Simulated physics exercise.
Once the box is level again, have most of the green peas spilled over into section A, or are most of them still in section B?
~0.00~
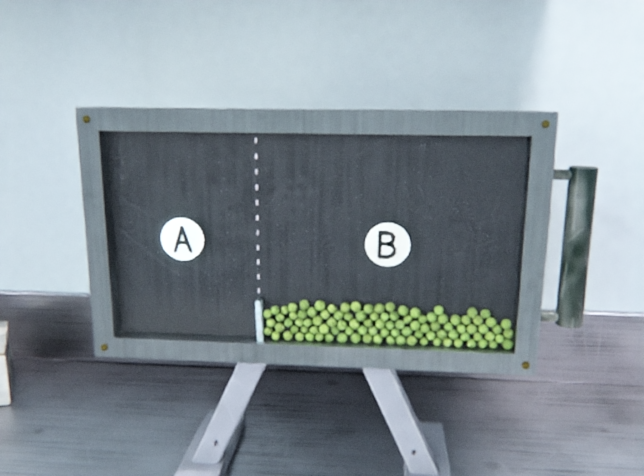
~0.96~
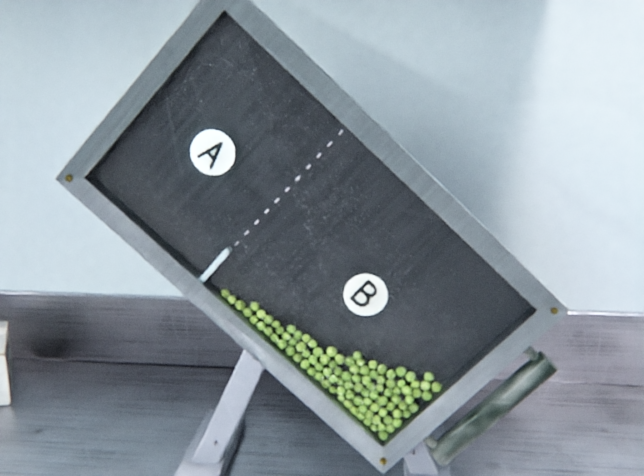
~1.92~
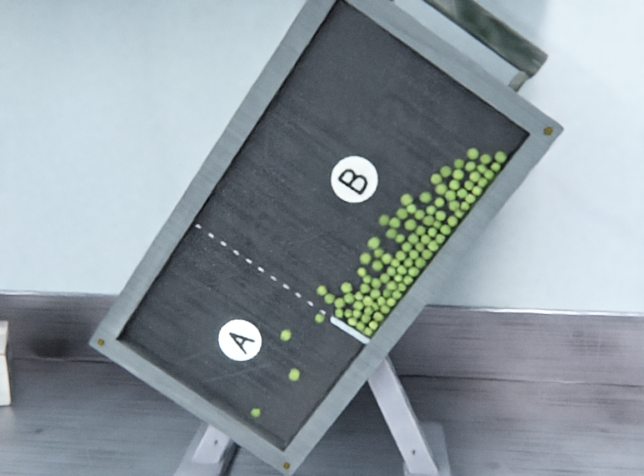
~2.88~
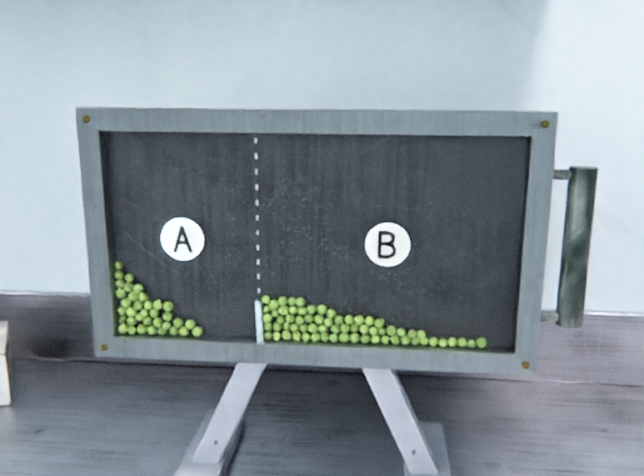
Most of the peas are still in section B. A smaller but sizeable share has crossed the low divider and lies heaped against the left wall of section A.
